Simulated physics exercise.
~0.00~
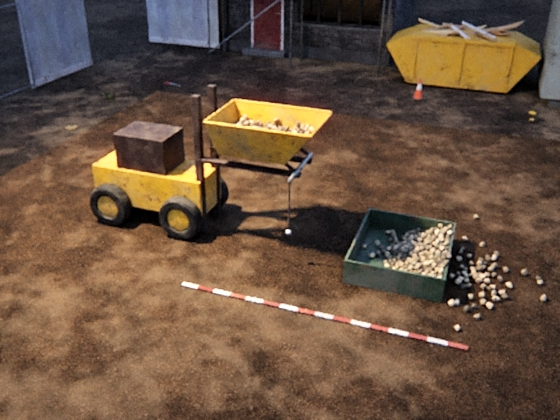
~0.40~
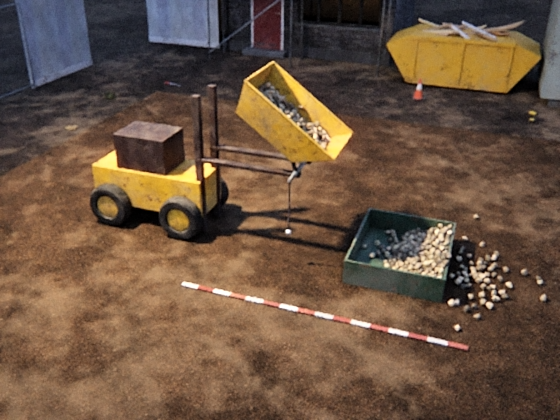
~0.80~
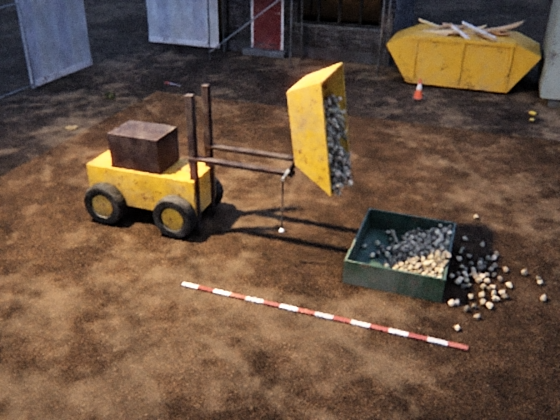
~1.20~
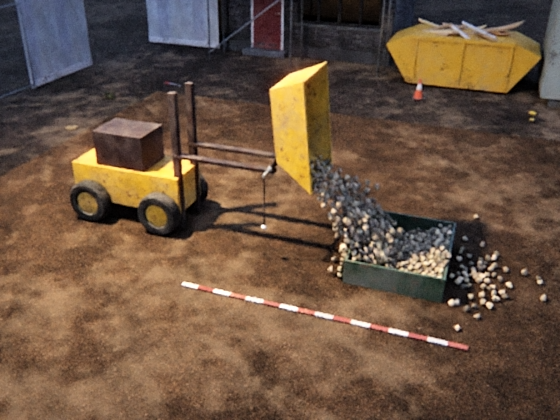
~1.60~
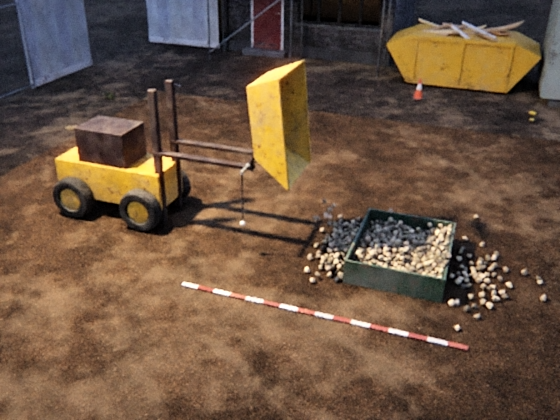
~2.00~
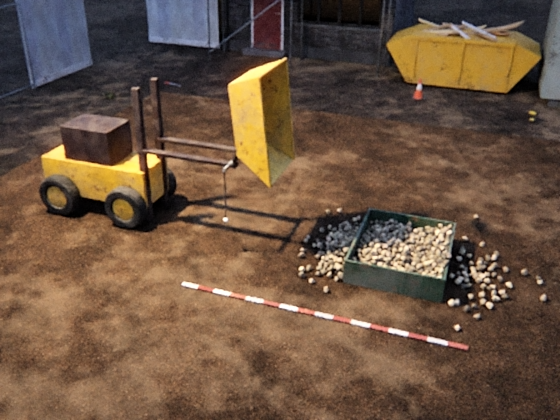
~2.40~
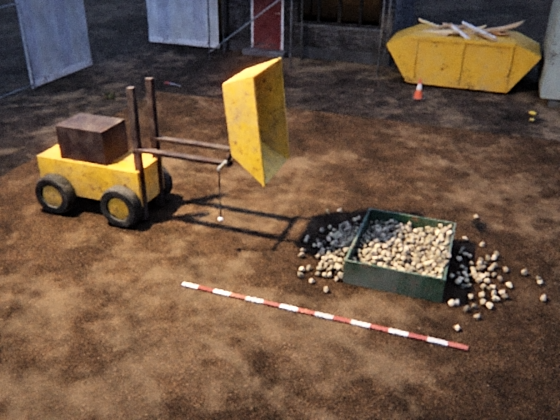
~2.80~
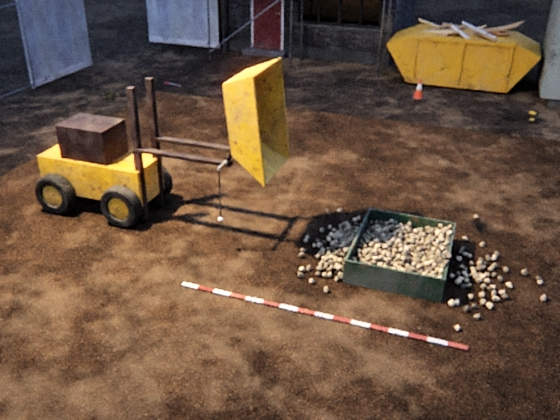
The clip opens on a yellow wheeled machine holding a raised yellow skip of pale and dark stones, beside a low green bin already partly filled, with loose stones to its right and a striped staff in front. The skip tips steeply to the right until its floor is nearly upright. As the machine backs away to the left, the stones pour down in a stream, many landing in the bin and others falling short on its left side. The machine draws back farther, then stops. It ends still, the skip empty and tilted, the bin heaped with stones and more scattered on both sides.
